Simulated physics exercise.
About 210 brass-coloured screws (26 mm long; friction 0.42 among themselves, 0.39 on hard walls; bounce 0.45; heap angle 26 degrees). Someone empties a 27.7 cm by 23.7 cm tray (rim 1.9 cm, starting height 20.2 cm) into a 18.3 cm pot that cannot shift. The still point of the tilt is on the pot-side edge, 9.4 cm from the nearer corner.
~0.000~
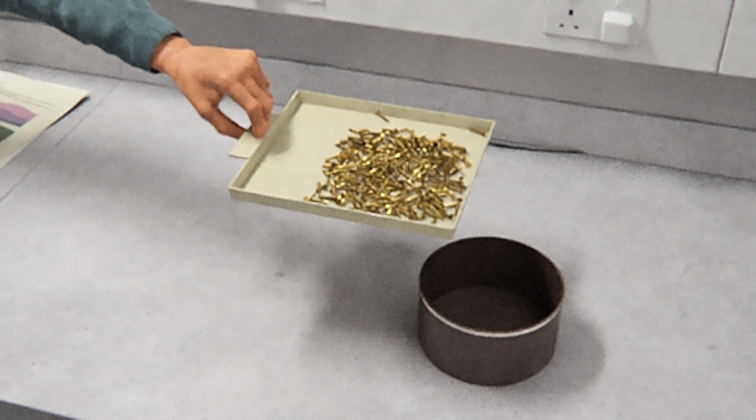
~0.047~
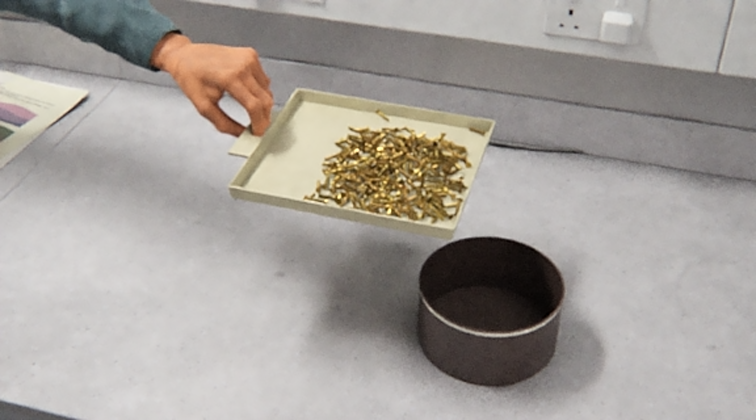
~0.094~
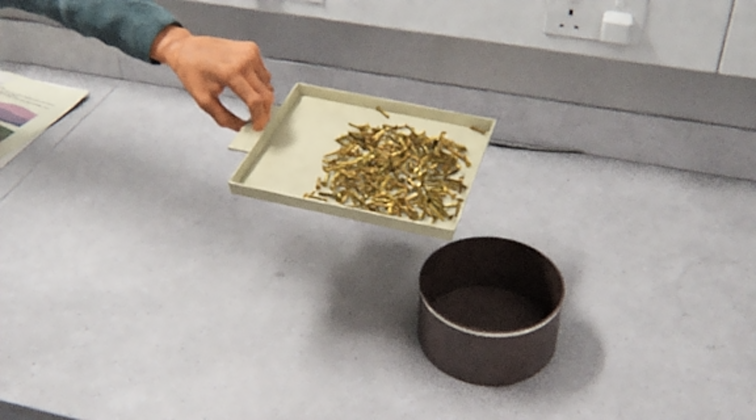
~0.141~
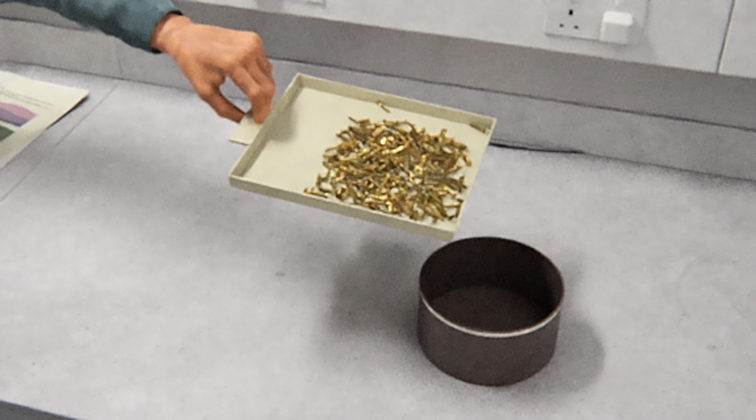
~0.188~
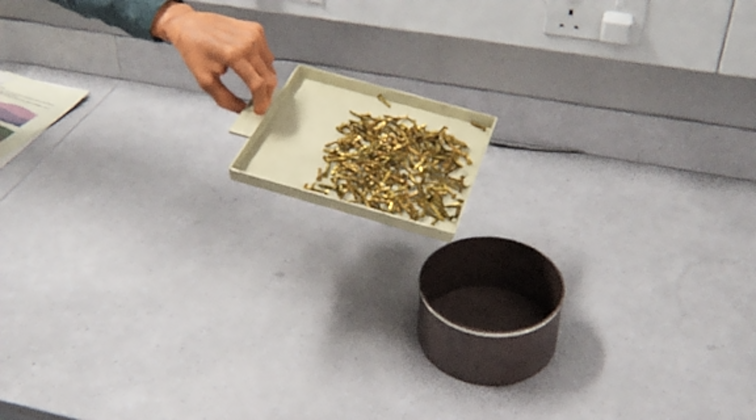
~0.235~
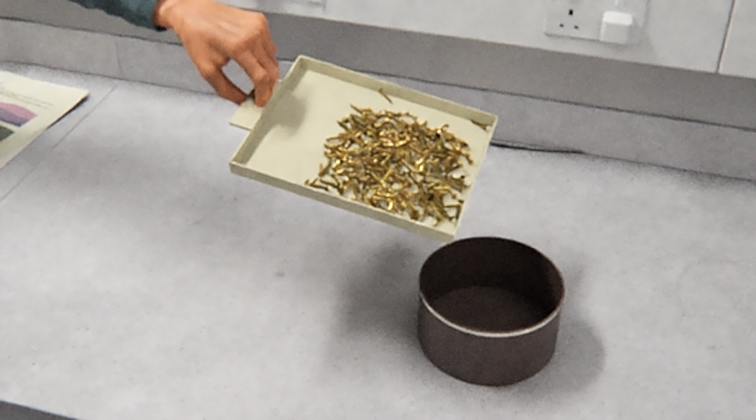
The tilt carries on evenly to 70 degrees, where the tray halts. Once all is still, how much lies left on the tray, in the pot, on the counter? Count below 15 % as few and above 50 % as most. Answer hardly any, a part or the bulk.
Tray a part, pot the bulk, counter hardly any.
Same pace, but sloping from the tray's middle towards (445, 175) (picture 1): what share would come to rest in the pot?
Some 40 per cent.
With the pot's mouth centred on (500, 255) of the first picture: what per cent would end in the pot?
About 35 per cent.
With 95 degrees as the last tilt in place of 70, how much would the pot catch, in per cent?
In that case some 95 per cent.
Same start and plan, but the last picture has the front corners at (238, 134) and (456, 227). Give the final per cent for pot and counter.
Pot 45, counter 25.
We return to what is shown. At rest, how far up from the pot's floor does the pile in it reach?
About 2.0 cm.
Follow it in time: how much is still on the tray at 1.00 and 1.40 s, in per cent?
About 100, 60.
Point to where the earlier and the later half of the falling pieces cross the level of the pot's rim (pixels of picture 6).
At about (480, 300), then at (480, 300).
Then, at 0.69 s, tilt 39 degrees; the tray holds 100 %, the pot 0 %.
After 1.00 s, tilt 58 degrees; the tray holds 100 %, the pot 0 %.
Then, at 1.40 s, tilt 70 degrees; the tray holds 60 %, the pot 25 %.
In the end, at 2.7 s, tray 25 %, pot 70 %, counter 5 %.
